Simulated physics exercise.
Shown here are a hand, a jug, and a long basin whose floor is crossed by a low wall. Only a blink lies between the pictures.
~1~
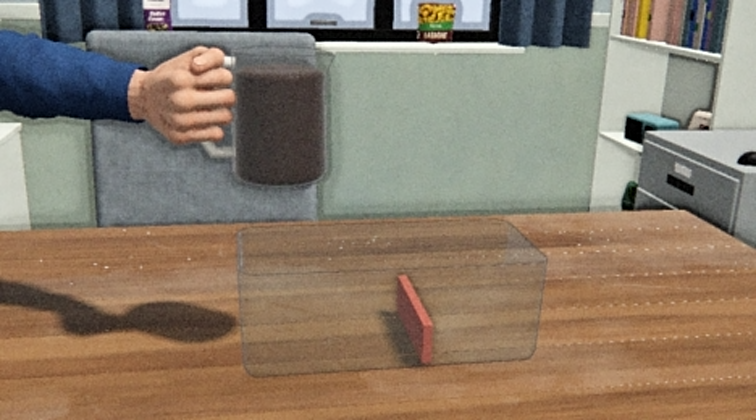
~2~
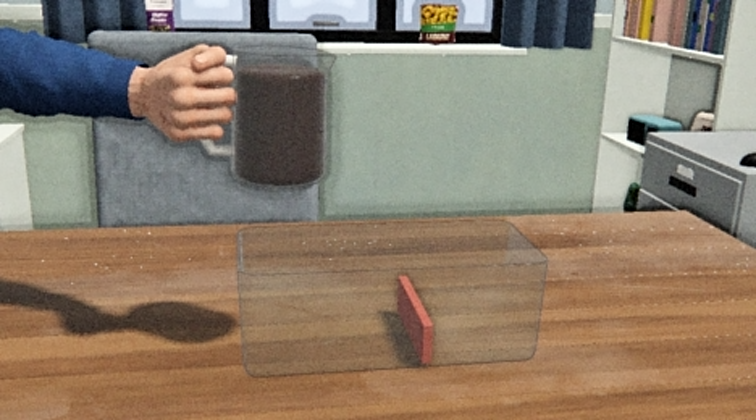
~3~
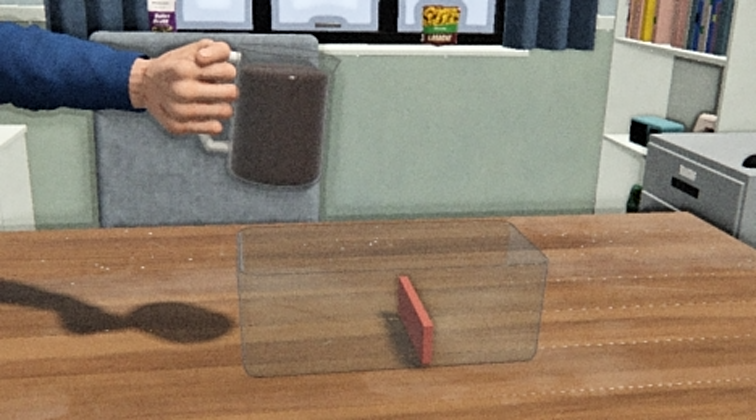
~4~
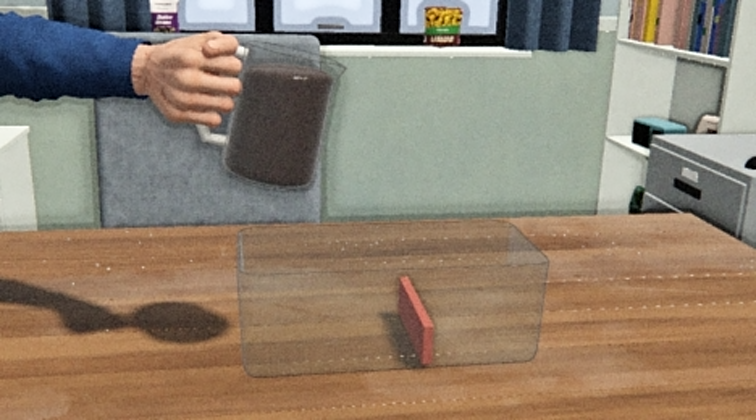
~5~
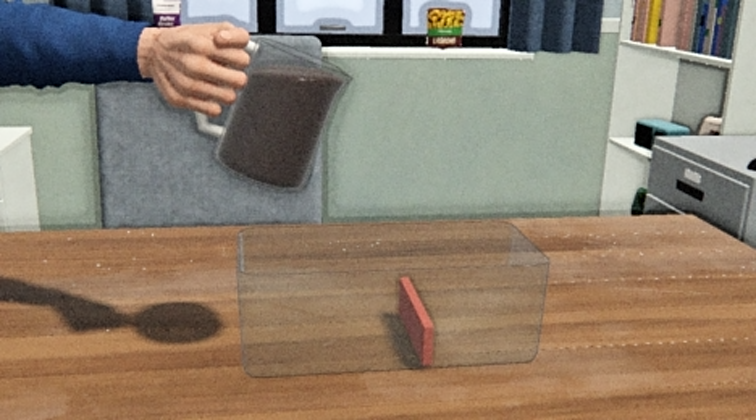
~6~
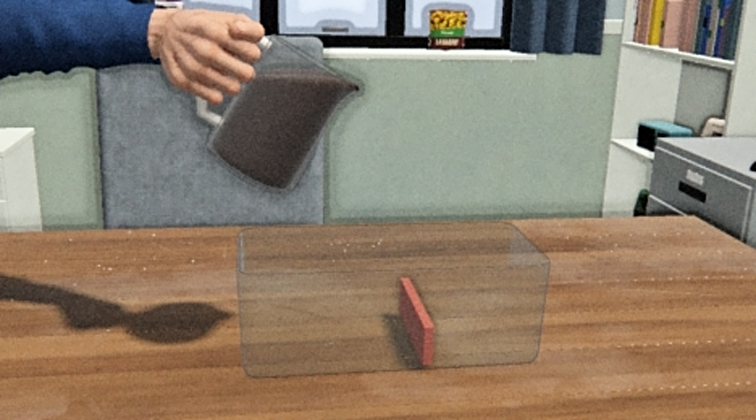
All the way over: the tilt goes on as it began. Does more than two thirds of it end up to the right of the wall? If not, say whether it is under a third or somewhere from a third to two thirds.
No, a third to two thirds does.
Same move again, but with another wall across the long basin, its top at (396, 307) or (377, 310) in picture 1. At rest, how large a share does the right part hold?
First try 90 per cent, second try 95 per cent.
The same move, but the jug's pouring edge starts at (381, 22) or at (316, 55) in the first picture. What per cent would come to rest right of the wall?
Start one gives some 90 %, start two some 10 %.
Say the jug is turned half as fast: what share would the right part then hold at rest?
Around 60 per cent ends up there.
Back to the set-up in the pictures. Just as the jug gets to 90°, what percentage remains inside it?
70 %.
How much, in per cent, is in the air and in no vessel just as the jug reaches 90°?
Share in flight: Approx. 20 %.
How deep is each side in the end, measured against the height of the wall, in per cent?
Close to 30 for the left and 50 for the right.
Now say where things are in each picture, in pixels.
The first picture shows tilt 0°; pouring edge (335, 53); surface from (234, 71) to (324, 71); the long basin's rim runs from (238, 251) to (527, 241); the wall's top is at (414, 300).
The second picture shows tilt 1°; pouring edge (337, 55); surface from (236, 69) to (325, 72).
The third picture shows tilt 5°; pouring edge (341, 59); surface from (239, 68) to (328, 73).
The fourth picture shows tilt 12°; pouring edge (347, 66); surface from (241, 77) to (334, 74).
The fifth picture shows tilt 21°; pouring edge (353, 77); surface from (239, 91) to (343, 77).
The sixth picture shows tilt 31°; pouring edge (359, 91); surface from (229, 105) to (354, 81).
A moment on, the tilt is 90° and 71 per cent is still to pour, 2 is left of the wall and 6 right of it.
Next, the tilt is 105° and 27 per cent is still to pour, 23 is left of the wall and 29 right of it.
Then the tilt is 105° and 6 per cent is still to pour, 38 is left of the wall and 49 right of it.
Later the tilt is 105° and 1 per cent is still to pour, 48 is left of the wall and 50 right of it.
In the end 49 per cent lies left of the wall, 50 right of it and 1 outside.
